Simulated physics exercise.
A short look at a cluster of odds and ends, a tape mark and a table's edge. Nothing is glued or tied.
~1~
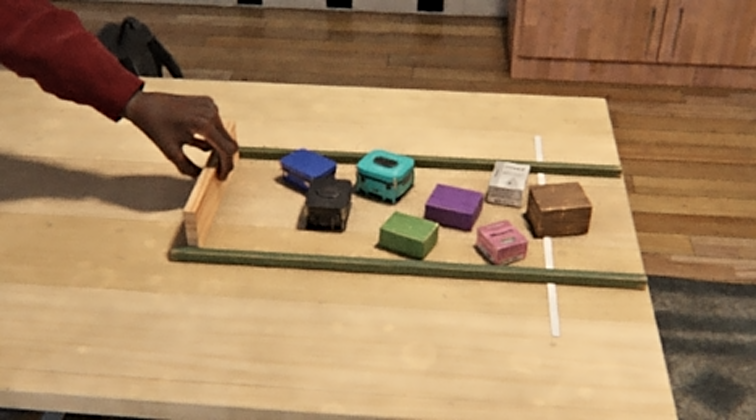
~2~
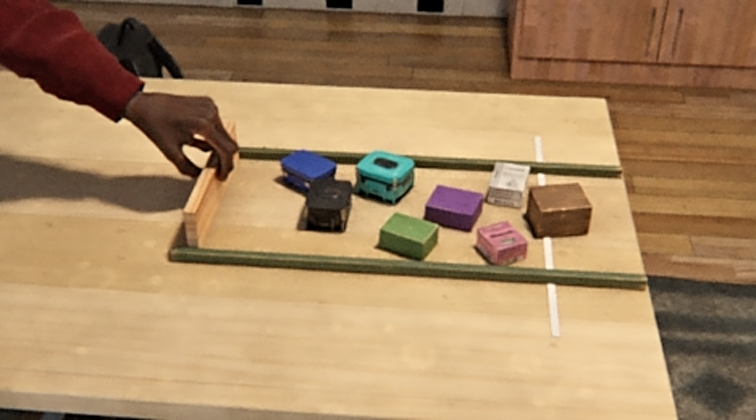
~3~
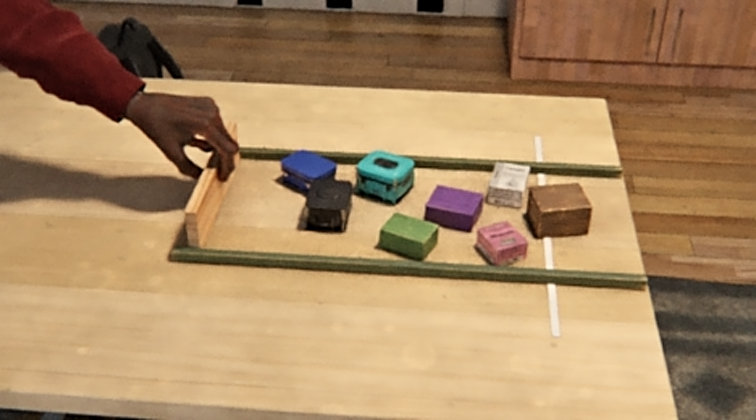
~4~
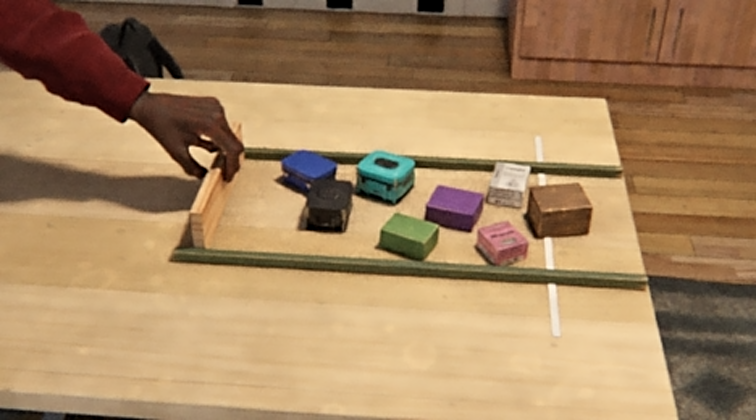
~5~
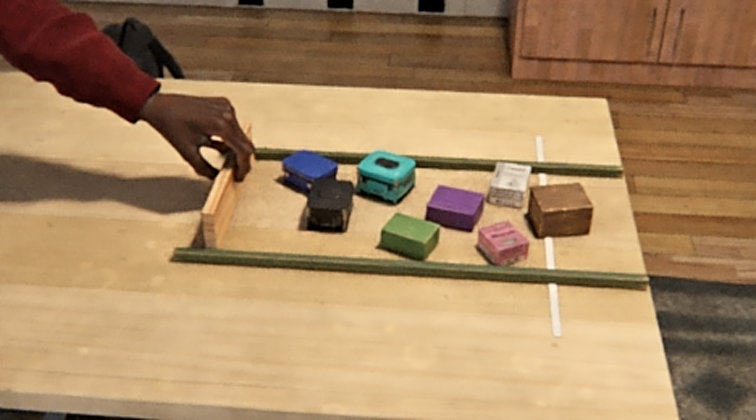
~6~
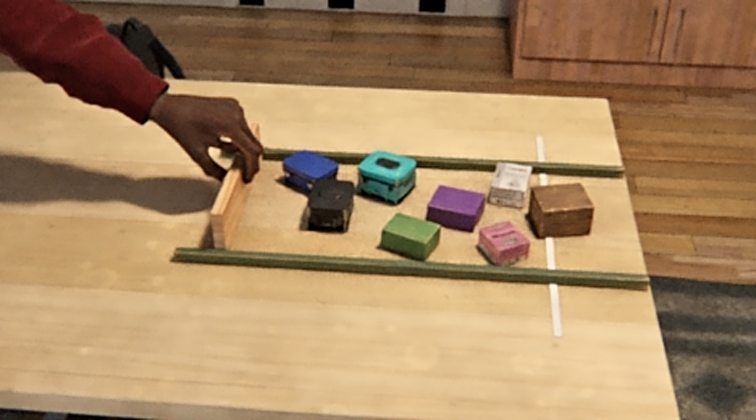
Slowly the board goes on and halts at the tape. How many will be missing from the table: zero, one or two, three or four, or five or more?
Outcome: The number that fall off is one or two.
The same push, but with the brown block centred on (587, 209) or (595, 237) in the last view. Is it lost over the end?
In that order, it tumbles off; is lost.
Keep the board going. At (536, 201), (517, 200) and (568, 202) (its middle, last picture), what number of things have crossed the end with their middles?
Past the end: 2, 1 and 3.
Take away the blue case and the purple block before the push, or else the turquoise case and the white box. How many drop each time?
It would be 0 and 1.
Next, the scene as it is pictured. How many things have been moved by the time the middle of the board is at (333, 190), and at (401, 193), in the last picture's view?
First 3, then 7.
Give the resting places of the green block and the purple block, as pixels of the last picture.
Near (569, 254) and (613, 231).
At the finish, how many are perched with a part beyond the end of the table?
That would be 1.
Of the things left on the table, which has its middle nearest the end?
Foremost is the turquoise case.
Soon after, none off yet; brown block at rest near (561, 210); white box at rest near (511, 185); pink box at rest near (504, 244).
After that, none off yet; brown block moving near (565, 211); white box displaced about its own width near (573, 184); pink box displaced a little near (518, 252).
In the end, the number that fall off is one or two; gone, white box and brown block.
